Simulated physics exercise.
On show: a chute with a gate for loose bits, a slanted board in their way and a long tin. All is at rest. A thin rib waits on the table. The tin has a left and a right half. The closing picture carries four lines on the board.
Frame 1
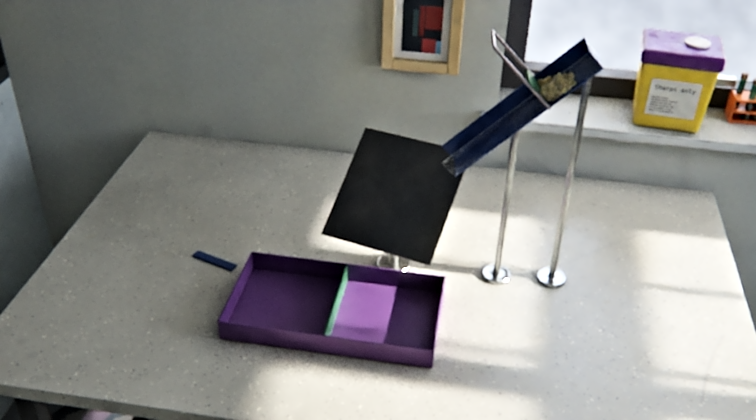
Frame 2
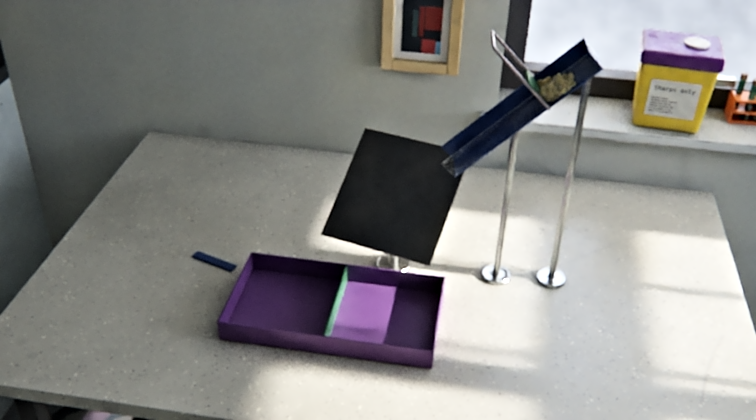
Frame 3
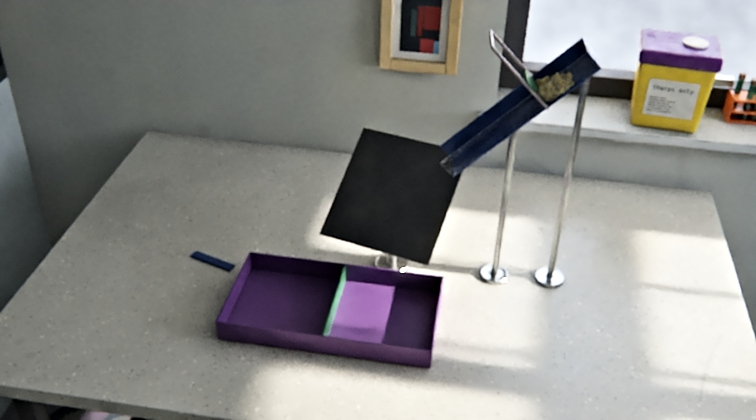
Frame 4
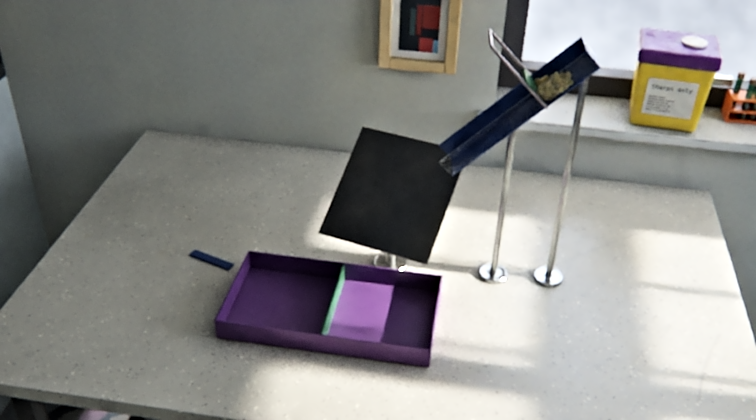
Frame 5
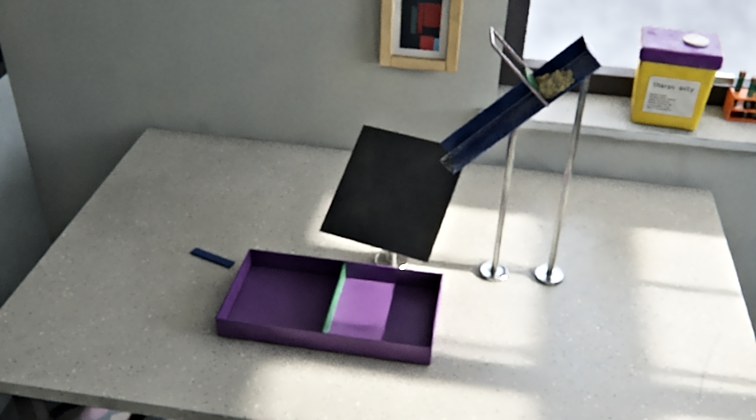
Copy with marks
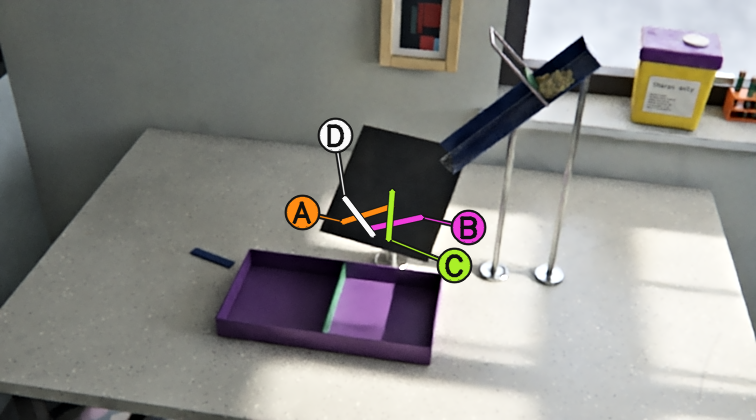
Nothing visibly moves beyond a very slight shift of the whole view. A small tan heap sits behind the gate in a raised blue chute sloping down to the left, near a tilted black board. A purple tin with a green divider and a thin blue strip stay still on the table.
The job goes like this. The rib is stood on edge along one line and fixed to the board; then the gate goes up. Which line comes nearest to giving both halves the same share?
Take A.
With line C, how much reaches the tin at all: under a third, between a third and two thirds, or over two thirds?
Line C gives over two thirds.
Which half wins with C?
The right half.
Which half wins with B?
Left.
On the marked copy, line A from (392, 206) to (343, 221); line B from (421, 217) to (370, 228); line C from (392, 191) to (388, 239); line D from (344, 198) to (372, 234).
For line A, of what is caught, roughly half in the left half, roughly half in the right.
For line B, of what is caught, almost all in the left half, just a few in the right.
For line C, of what is caught, about a tenth in the left half, almost all in the right.
For line D, of what is caught, about a tenth in the left half, almost all in the right.
